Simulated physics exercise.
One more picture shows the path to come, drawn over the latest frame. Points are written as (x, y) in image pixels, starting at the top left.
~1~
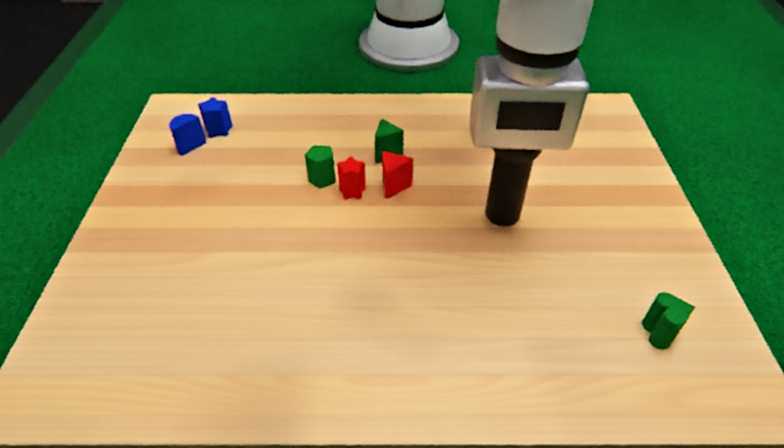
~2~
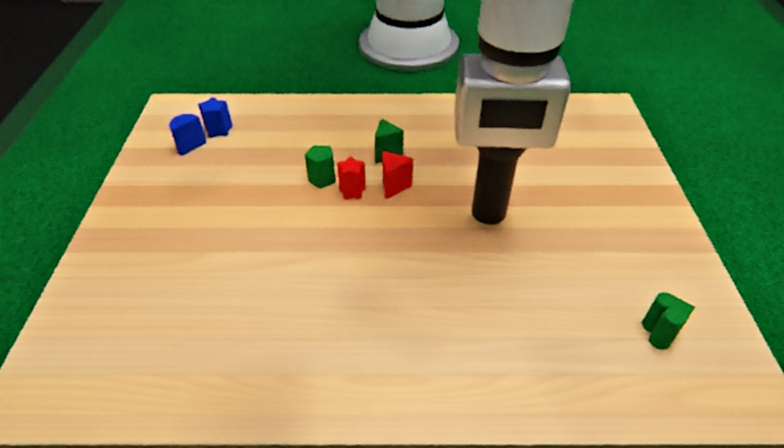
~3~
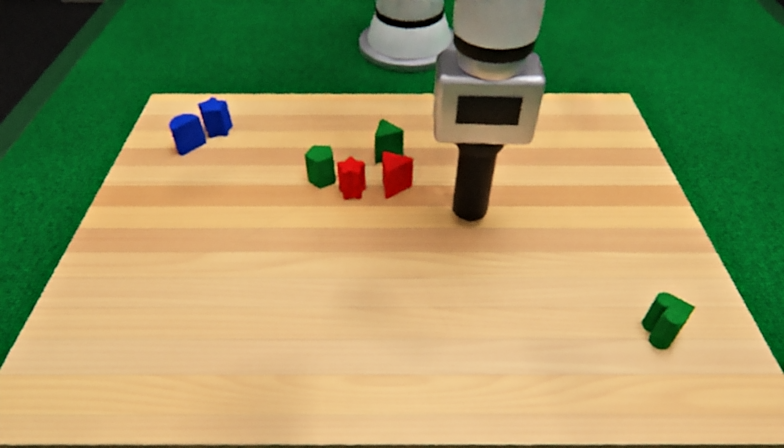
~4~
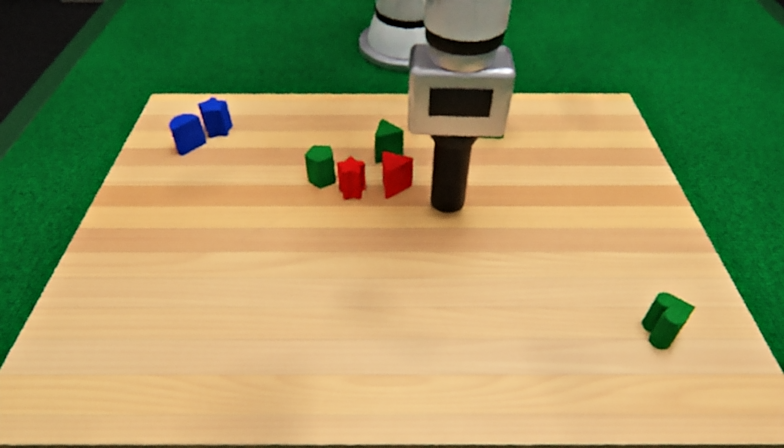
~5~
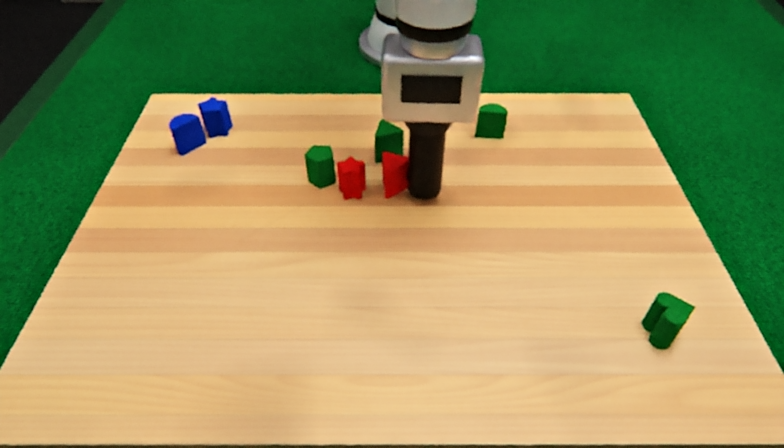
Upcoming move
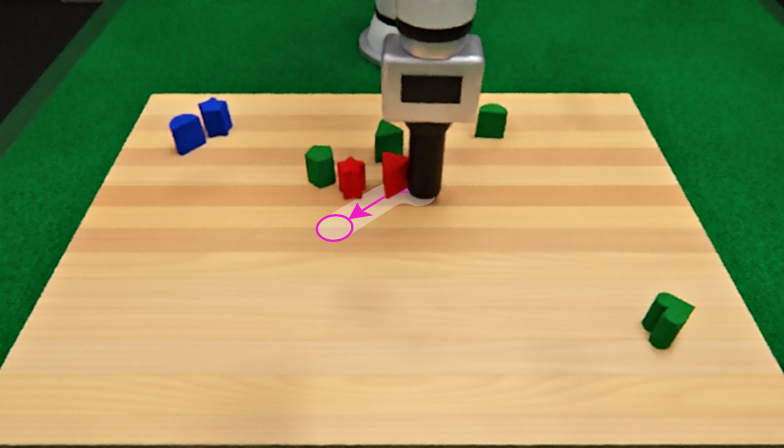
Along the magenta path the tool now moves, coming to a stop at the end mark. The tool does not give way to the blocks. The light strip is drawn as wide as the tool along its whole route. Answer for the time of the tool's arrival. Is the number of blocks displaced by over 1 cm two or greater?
No.
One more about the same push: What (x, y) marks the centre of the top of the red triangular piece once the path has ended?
Put as a pixel place, it's (368, 156).
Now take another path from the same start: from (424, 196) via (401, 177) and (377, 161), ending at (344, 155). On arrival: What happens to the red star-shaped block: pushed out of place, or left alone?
From what I can tell, it will keep its place.
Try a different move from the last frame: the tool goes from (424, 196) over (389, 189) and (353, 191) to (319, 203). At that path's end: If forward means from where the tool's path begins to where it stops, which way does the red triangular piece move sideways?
Heads right.
Path on the board, from (424, 196) over (391, 194) and (363, 210) to (335, 228).
The first path, step by step. One third of the way, tool (390, 187); red star-shaped block (347, 165); red triangular piece (369, 156), turned 10° anticlockwise.
Two thirds of the way, tool (362, 203); red star-shaped block (346, 165), turned 20° anticlockwise; red triangular piece (368, 156).
At the end, tool (334, 220); green pentagonal block in place; red star-shaped block (346, 165), turned 20° anticlockwise; red triangular piece (368, 156).
